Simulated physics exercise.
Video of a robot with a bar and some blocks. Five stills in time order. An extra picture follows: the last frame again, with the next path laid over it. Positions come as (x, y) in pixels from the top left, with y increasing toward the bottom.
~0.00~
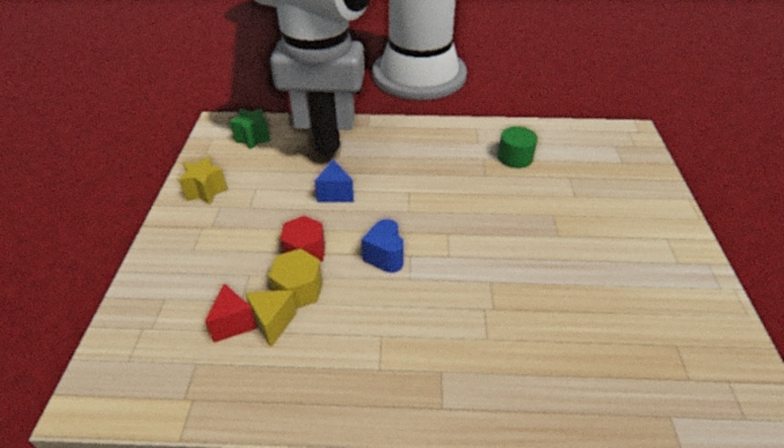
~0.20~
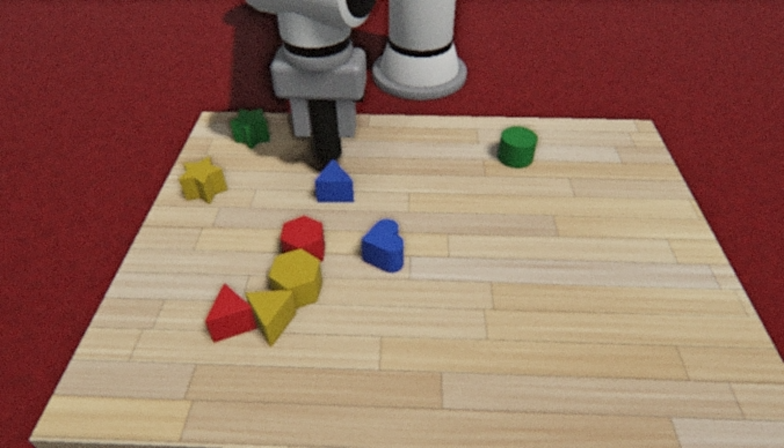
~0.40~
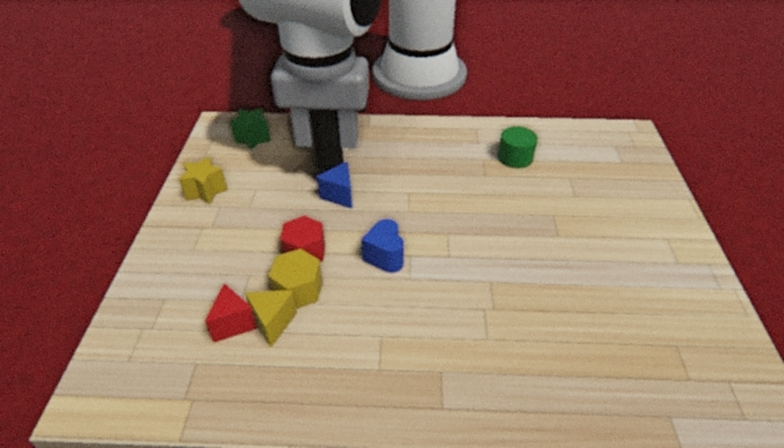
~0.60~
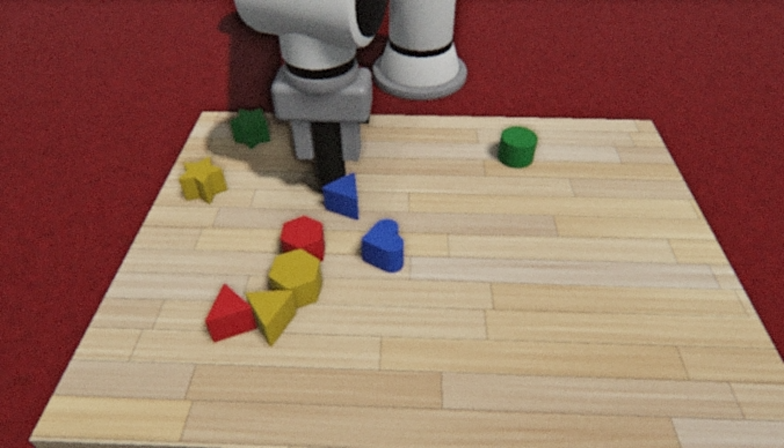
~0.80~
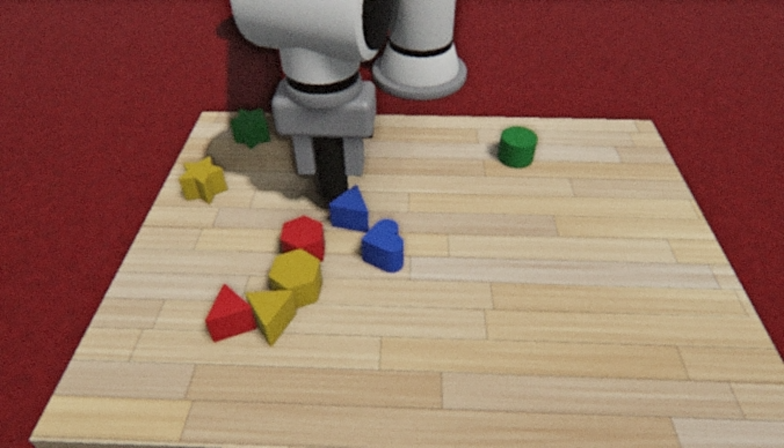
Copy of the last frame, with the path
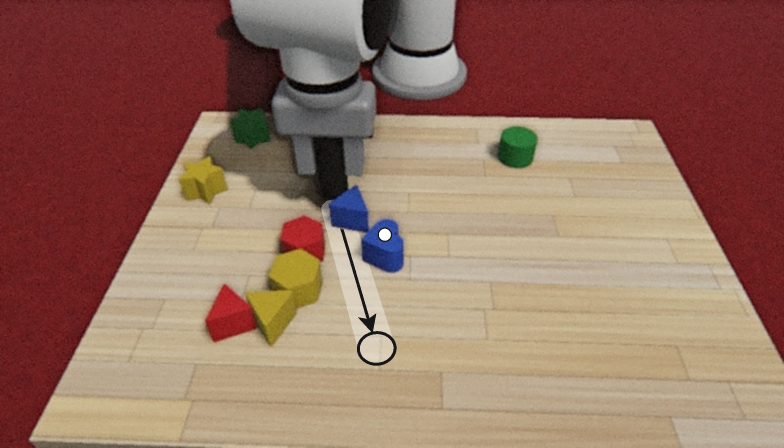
On a wooden board, a robot arm's dark bar nudges the blue triangle slightly toward the blue heart.
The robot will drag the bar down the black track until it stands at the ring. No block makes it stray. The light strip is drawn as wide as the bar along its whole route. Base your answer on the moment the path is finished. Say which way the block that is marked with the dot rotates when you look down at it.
It goes round the way clock hands do.
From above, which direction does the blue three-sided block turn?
Direction: Anticlockwise.
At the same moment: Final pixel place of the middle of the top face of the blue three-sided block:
It will likely be found at (375, 219).
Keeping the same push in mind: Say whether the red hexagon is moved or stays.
Put simply, it stays right there.
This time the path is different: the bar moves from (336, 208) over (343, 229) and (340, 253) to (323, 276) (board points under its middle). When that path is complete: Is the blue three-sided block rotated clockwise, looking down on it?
In short: No.
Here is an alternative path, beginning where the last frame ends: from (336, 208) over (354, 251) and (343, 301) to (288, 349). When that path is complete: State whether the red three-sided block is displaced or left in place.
Left where it is.
Drawn move, straight from (336, 208) to (377, 348); the dot is on the blue heart.
What follows on the original path. One third of the way, bar (346, 232); blue three-sided block (374, 218), turned 45° anticlockwise; blue heart (393, 235), turned 25° clockwise.
Two thirds of the way, bar (360, 278); blue three-sided block (375, 219), turned 50° anticlockwise; blue heart (394, 236), turned 20° clockwise.
At the end, bar (376, 333); red hexagon still; blue three-sided block (375, 219), turned 50° anticlockwise; blue heart (394, 236), turned 20° clockwise.
